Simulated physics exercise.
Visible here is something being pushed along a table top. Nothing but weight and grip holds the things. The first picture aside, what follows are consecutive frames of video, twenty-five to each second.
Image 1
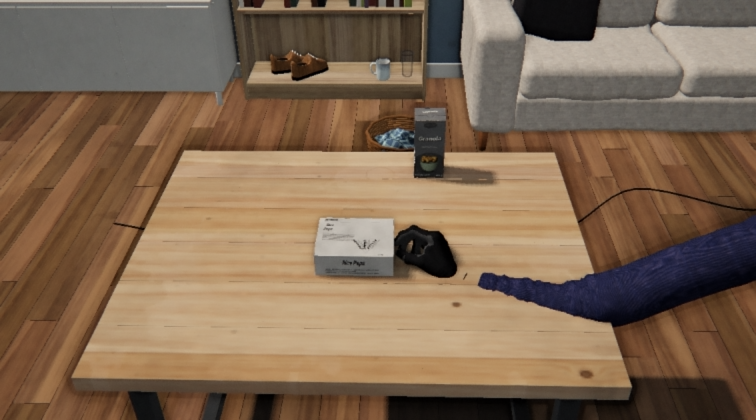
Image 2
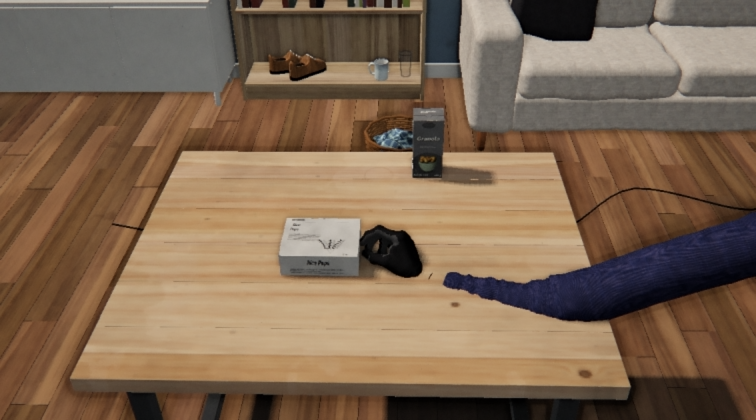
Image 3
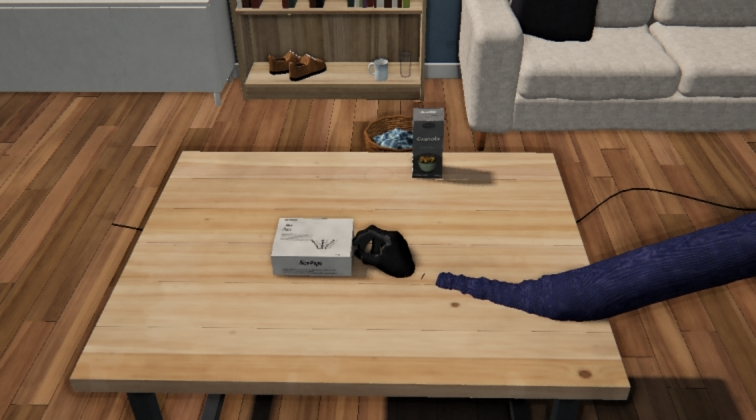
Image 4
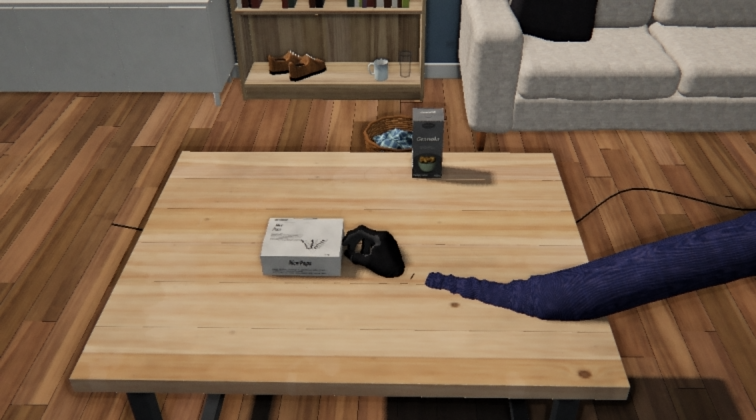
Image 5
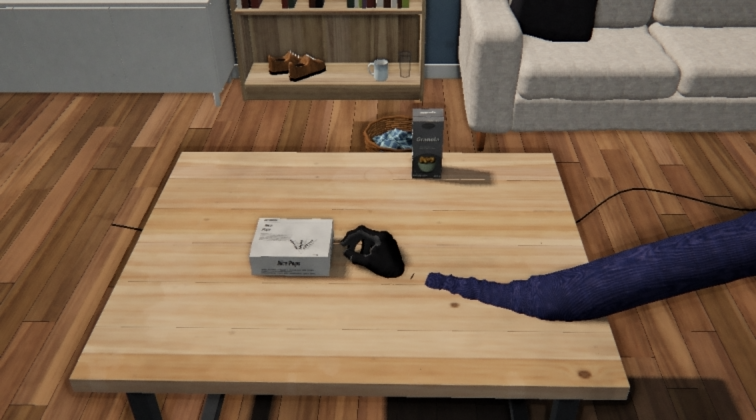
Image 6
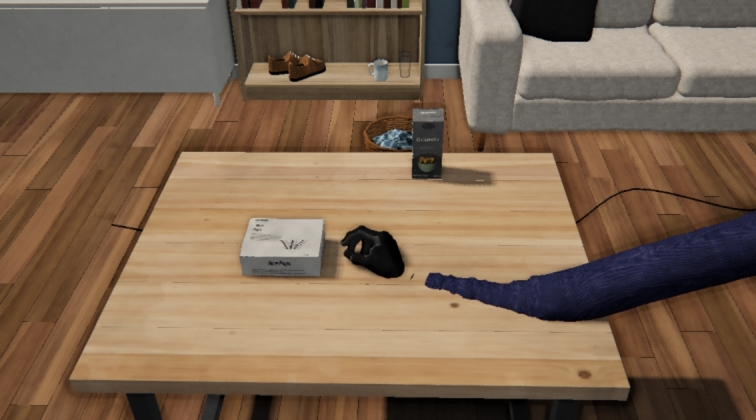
At first, a dark blue, trunk-like arm reaches in from the right behind a black object that touches a white packet on a wooden table. The arm pushes both leftward. Then the arm and black object stay still while the packet slides a little farther left, opening a small gap.
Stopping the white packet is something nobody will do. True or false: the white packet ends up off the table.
False.
Then, 0.10 s past the last view, white packet displaced a little near (268, 246).
Then, 0.20 s past the last view, white packet displaced a little near (260, 246).
Then, 0.30 s past the last view, white packet resting near (260, 246).
Finally, moved from the start, white packet. Final places as the last picture's camera would see them, white packet near (260, 246).
